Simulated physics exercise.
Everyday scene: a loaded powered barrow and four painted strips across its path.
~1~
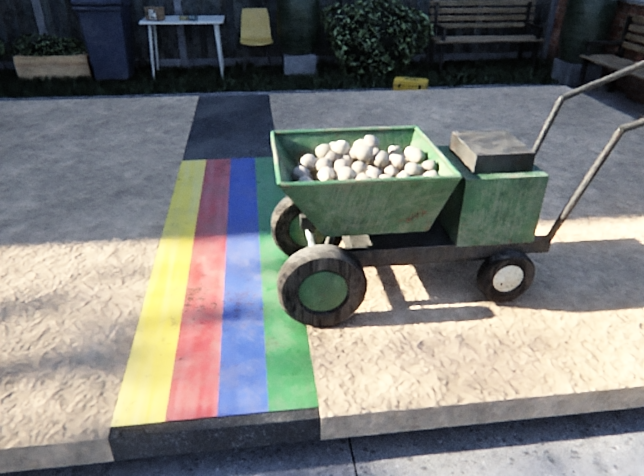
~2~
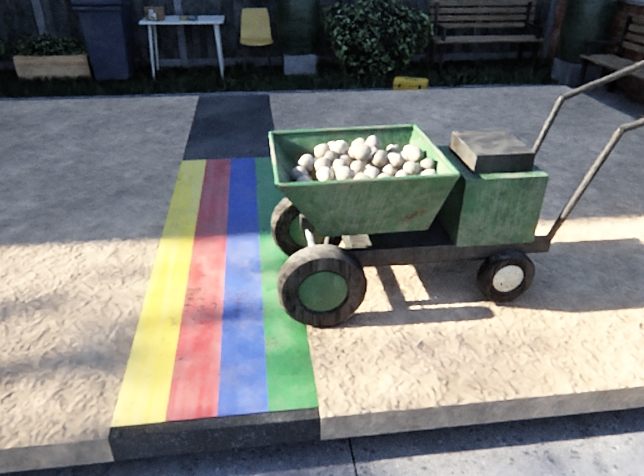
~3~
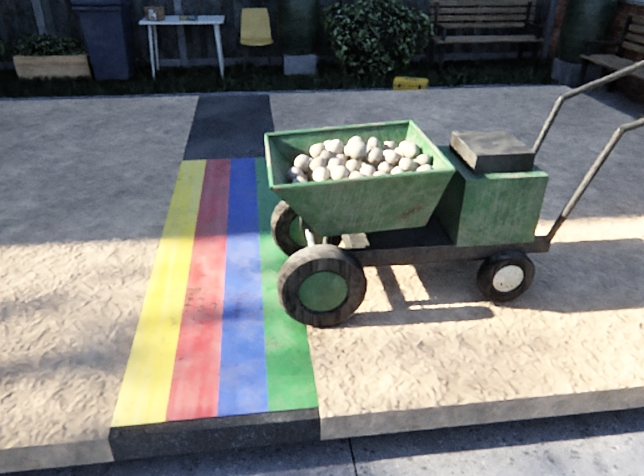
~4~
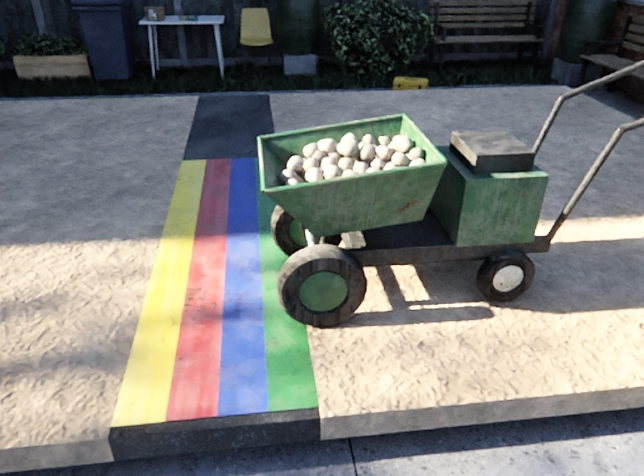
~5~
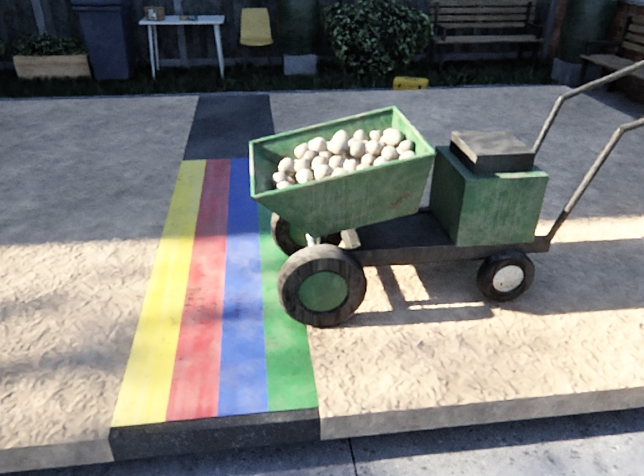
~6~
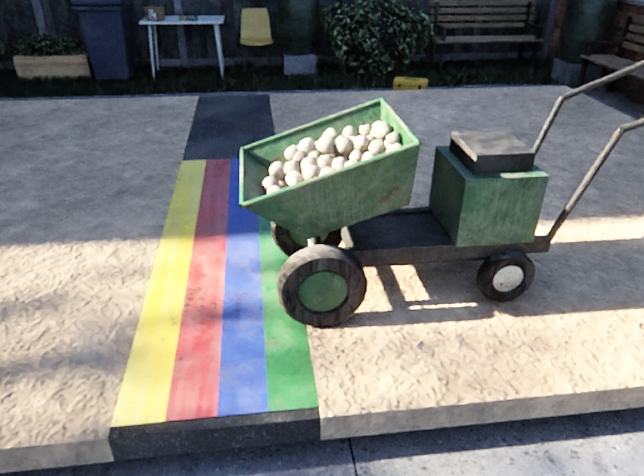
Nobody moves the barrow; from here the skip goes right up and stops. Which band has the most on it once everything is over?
Yellow.
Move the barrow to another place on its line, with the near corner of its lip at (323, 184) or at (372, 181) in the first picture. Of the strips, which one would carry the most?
Try one: That red strip; try two: Blue.
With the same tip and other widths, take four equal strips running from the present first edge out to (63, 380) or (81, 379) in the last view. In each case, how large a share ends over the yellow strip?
Roughly 20 per cent, then roughly 20 per cent.
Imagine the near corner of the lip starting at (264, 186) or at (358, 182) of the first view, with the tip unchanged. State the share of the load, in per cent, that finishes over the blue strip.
0 % for the first, 30 % for the second.
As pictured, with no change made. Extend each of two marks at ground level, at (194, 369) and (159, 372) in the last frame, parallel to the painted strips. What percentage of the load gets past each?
Close to 60 per cent, then close to 40 per cent.
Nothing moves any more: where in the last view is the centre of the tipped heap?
Resting centre, last frame: Roughly (162, 291).
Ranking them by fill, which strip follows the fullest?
Just behind the leader sits that red strip.
Soon after the last picture, skip tipped steeply; all in the skip.
A little later, skip tipped right over; most in the skip; a stray few over the red strip; a small part over the yellow strip; a stray few off the paint.
Later still, skip tipped right over; about a third in the skip; a small part over the red strip; about a third over the yellow strip; a small part off the paint.
At rest, skip tipped right over; about a third in the skip; none over the green strip; none over the blue strip; a small part over the red strip; about a third over the yellow strip; a small part off the paint.
